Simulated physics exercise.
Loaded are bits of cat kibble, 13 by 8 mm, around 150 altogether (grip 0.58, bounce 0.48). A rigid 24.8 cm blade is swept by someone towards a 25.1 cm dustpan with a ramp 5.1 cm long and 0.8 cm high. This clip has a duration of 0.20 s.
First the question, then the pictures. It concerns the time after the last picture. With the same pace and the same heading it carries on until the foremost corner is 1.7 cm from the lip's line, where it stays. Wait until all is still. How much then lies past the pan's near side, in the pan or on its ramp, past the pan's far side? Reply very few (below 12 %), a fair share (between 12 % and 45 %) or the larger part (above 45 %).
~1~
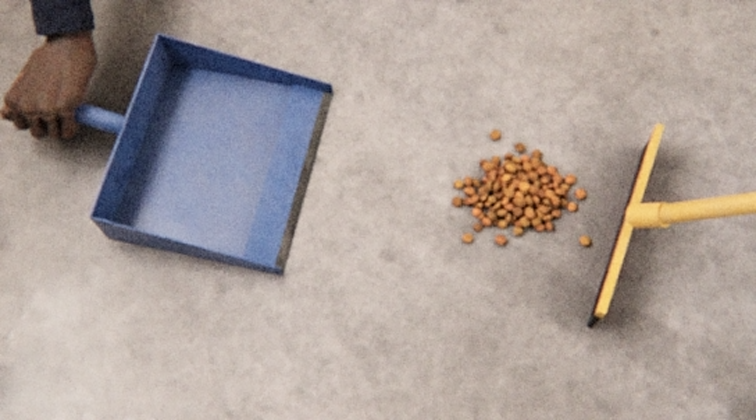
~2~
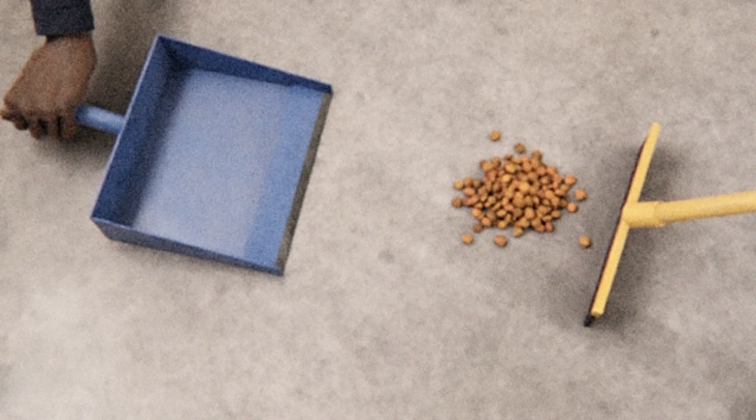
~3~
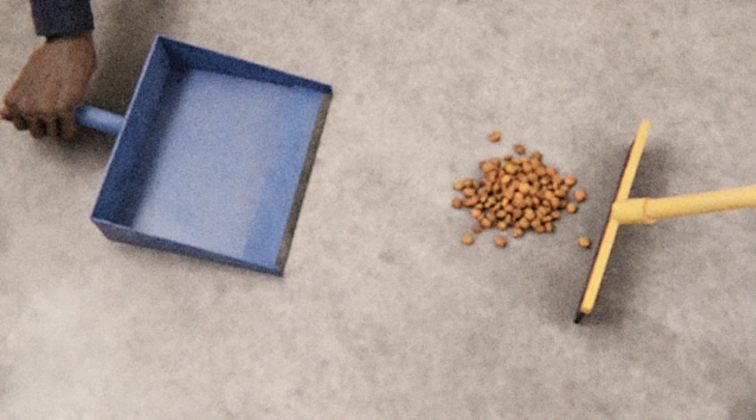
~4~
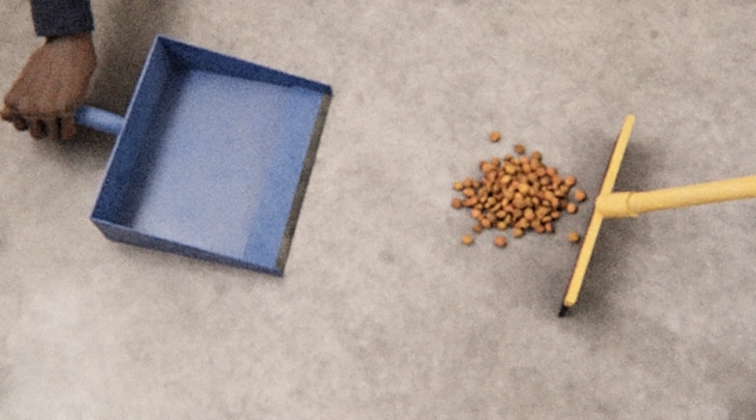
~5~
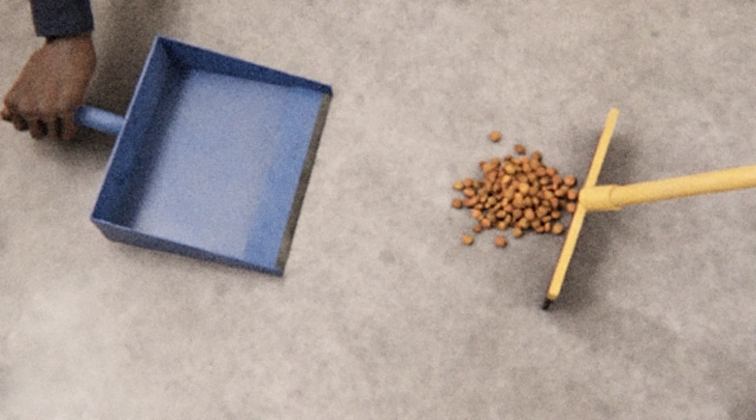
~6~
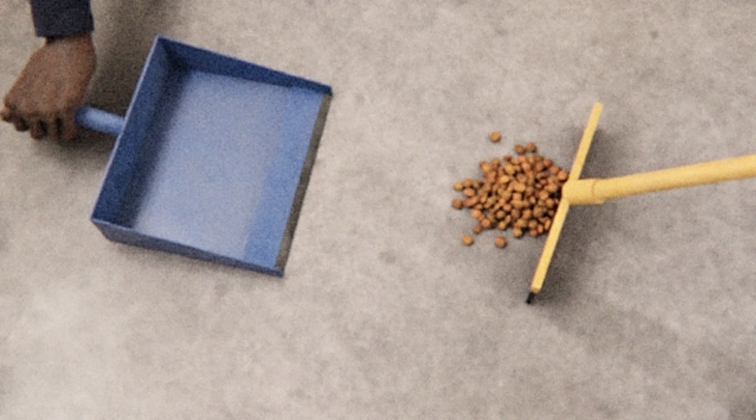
Near side - very few; pan - a fair share; far side - a fair share.
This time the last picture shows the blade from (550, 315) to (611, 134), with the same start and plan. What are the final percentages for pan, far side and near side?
Pan: 5, far side: 0, near side: 0.
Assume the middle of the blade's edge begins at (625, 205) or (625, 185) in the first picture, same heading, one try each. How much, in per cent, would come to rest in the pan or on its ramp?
First try about 30 per cent, second about 30 per cent.
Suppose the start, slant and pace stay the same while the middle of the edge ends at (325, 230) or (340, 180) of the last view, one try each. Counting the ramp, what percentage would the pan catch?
The two tries give roughly 10 and 20 %.
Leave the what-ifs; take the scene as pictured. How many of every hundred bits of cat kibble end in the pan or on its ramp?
30 percent.
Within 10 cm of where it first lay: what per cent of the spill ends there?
I'd guess some 0 per cent.
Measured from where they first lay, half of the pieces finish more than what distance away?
The figure is about 26 cm.
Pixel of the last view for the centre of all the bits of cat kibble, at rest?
Centre at rest: Approx. (330, 122) px.
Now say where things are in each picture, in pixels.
In the first frame, blade from (601, 313) to (657, 131), moved 0.0 cm, 0 of the pieces shifted so far; middle of the pieces at (520, 196); pan at (209, 161).
In the second frame, blade from (597, 312) to (654, 131), moved 0.4 cm, 0 of the pieces shifted so far; middle of the pieces at (520, 196).
In the third frame, blade from (586, 308) to (644, 128), moved 1.6 cm, 0 of the pieces shifted so far; middle of the pieces at (520, 197).
In the fourth frame, blade from (570, 301) to (628, 122), moved 3.5 cm, 1 of the pieces shifted so far; middle of the pieces at (520, 197).
In the fifth frame, blade from (553, 294) to (613, 116), moved 5.5 cm, 2 of the pieces shifted so far; middle of the pieces at (520, 197).
In the sixth frame, blade from (536, 288) to (597, 111), moved 7.6 cm, 40 of the pieces shifted so far; middle of the pieces at (516, 189); pan at (209, 162).
Then, 0.27 s after the last picture, middle of the blade 18 cm from the lip; 0 % over the lip, far side 5 %, near side 0 %.
Then, 0.45 s after the last picture, middle of the blade 9 cm from the lip; 0 % over the lip, far side 15 %, near side 0 %.
Then, 0.75 s after the last picture, middle of the blade 4 cm from the lip; 30 % over the lip, far side 20 %, near side 0 %.
In the end, near side 0 %, pan 30 %, far side 20 %, in front of the lip or behind the blade 50 %.
